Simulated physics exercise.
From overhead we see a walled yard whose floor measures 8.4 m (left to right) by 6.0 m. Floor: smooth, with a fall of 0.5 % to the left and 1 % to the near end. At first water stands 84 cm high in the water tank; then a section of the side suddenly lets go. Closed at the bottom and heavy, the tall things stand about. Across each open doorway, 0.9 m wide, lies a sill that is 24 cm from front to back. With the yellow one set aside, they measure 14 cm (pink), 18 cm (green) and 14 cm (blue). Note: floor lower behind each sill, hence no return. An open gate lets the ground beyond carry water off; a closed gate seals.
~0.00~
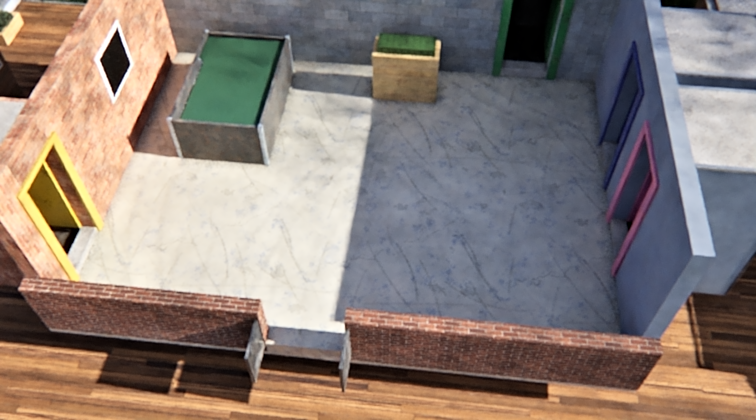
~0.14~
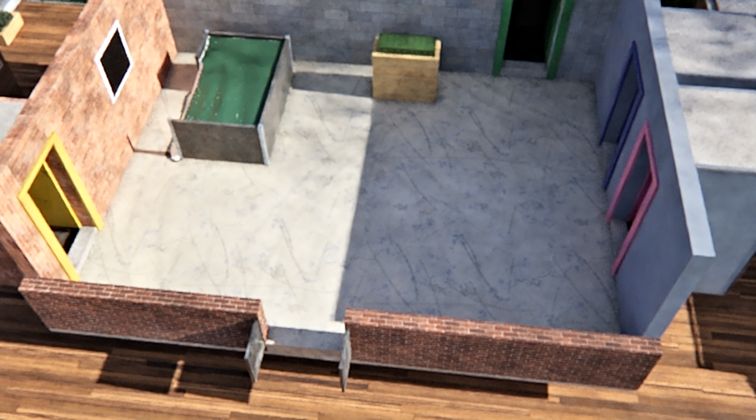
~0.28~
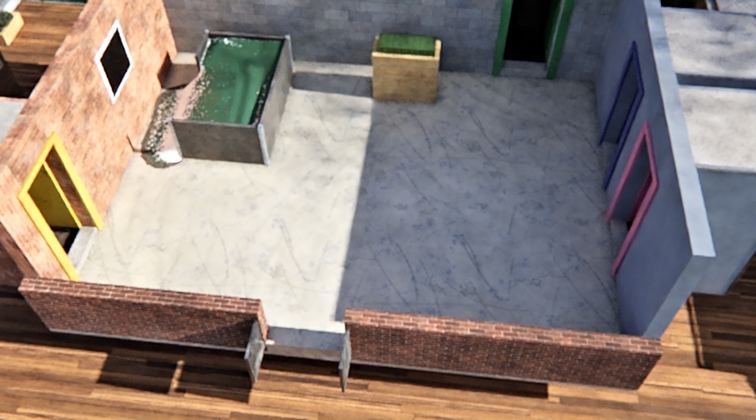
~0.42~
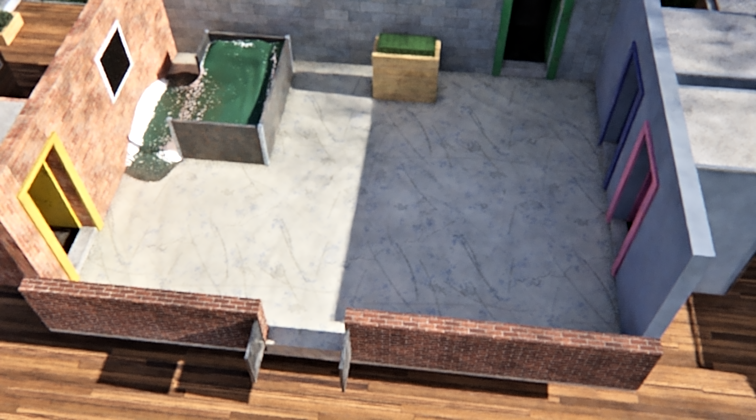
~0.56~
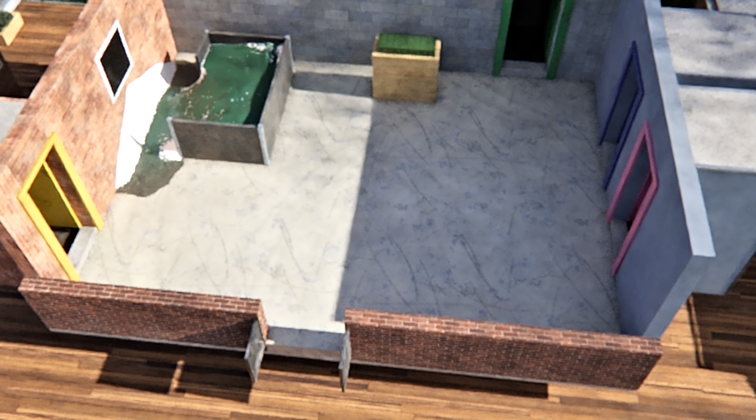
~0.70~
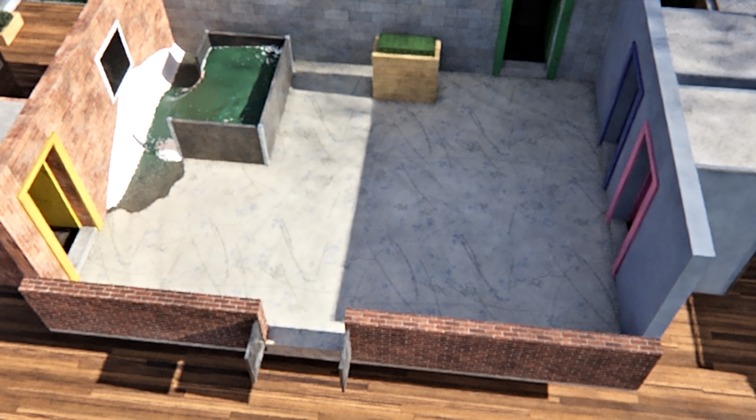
We see a walled yard with a tank of green water standing still; then its left side opens and water pours out, foaming against the brick wall and spreading along it toward the near end beside the yellow door.
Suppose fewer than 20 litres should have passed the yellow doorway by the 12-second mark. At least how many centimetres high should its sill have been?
I would say at least 12.5 cm.
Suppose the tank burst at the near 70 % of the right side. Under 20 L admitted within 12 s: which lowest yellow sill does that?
About 9.0 cm.
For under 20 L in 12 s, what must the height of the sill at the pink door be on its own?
For pink: Close to 7.0 cm.
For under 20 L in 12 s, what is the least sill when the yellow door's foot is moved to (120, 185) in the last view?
It needs about 24 cm.
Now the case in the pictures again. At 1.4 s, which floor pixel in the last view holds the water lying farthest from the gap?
Near (65, 308).
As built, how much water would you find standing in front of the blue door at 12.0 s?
Roughly 5.0 cm deep.
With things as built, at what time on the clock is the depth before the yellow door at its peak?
Around 3.6 s, give or take.
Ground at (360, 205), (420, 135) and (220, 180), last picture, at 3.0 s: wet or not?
In that order: Not reached, still dry, still dry.
After 1.4 s water covers 15 % of the floor, deepest (57 cm) near (174, 60); 10 cm at the yellow door, 0 litres in over its 12 cm sill.
After 3.0 s water covers 35 % of the floor, deepest (34 cm) near (204, 74); 8 cm at the yellow door, 0 litres in over its 12 cm sill.
After 12.0 s water covers 95 % of the floor, deepest (12 cm) near (65, 308); 9 cm at the yellow door, 24 litres in over its 12 cm sill.
At the yellow door as built, the water arrived by 1.0 s and peaked near 13 cm at 3.6 s.
Run again over the same 12 s with other heights there, 37 litres in over 10.5 cm, 13 litres over 14 cm. The limit of 20 litres is kept from about 12.5 cm up.
